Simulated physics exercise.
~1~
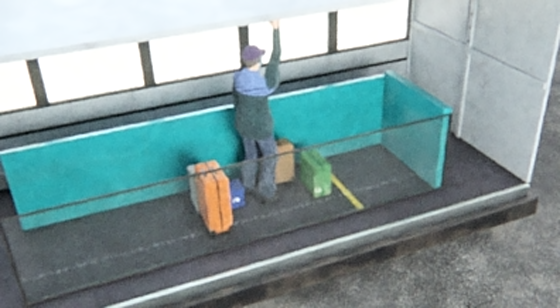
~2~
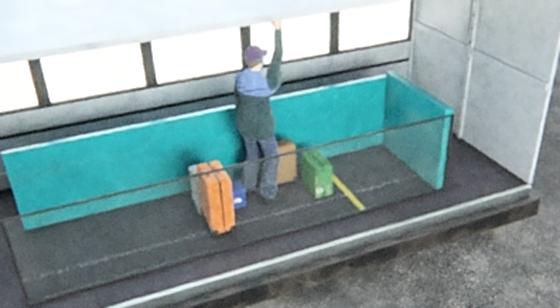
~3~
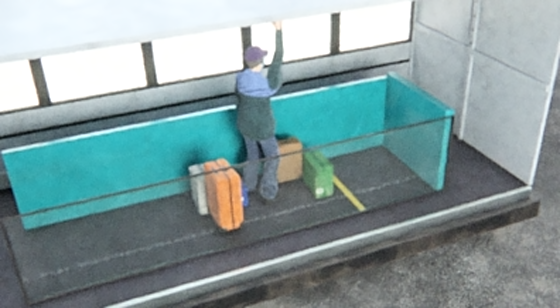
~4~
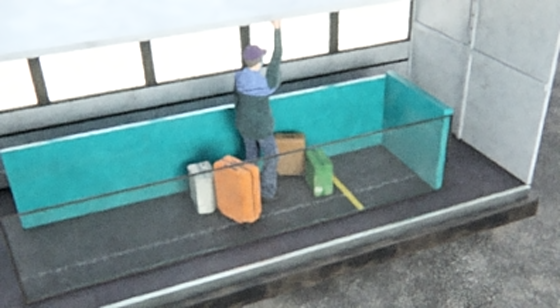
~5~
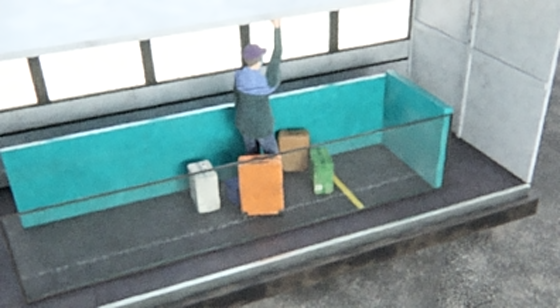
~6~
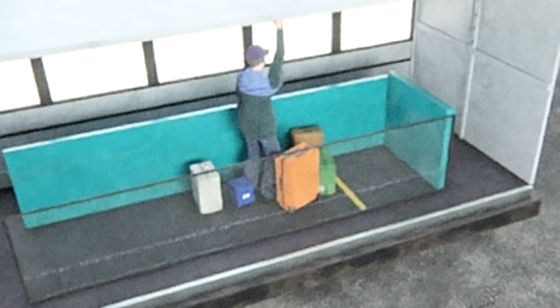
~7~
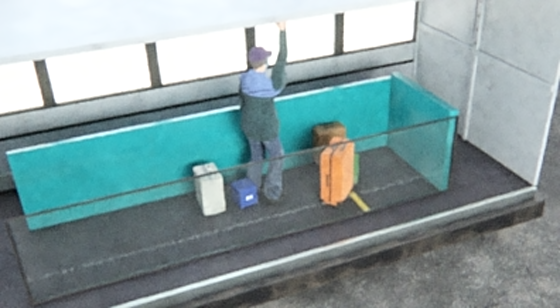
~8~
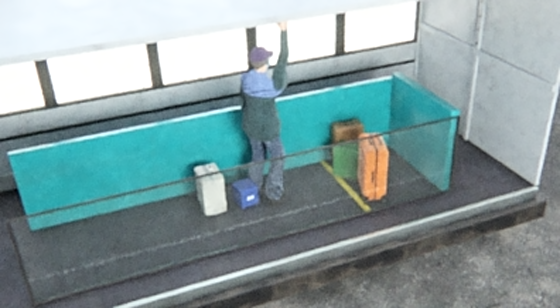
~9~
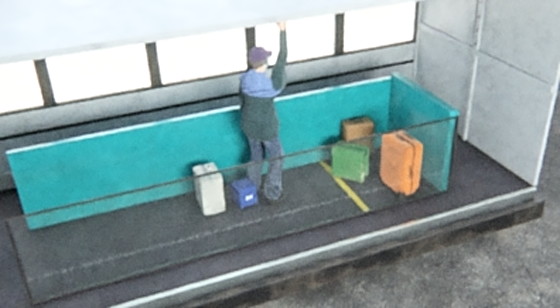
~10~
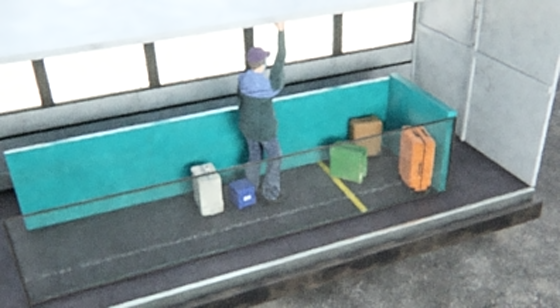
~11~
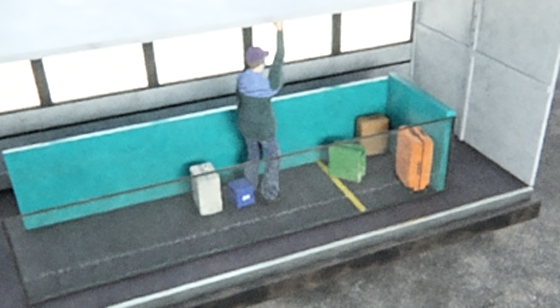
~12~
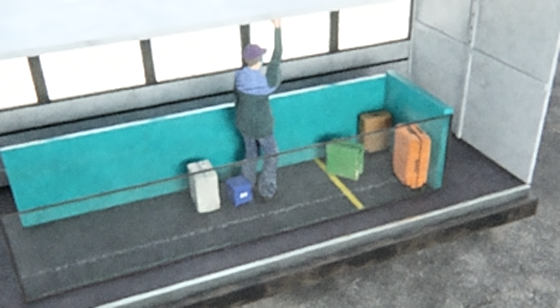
Shuttle luggage bay with an orange wheeled case rolling right past a standing passenger, ending beyond the yellow line near the end panel.
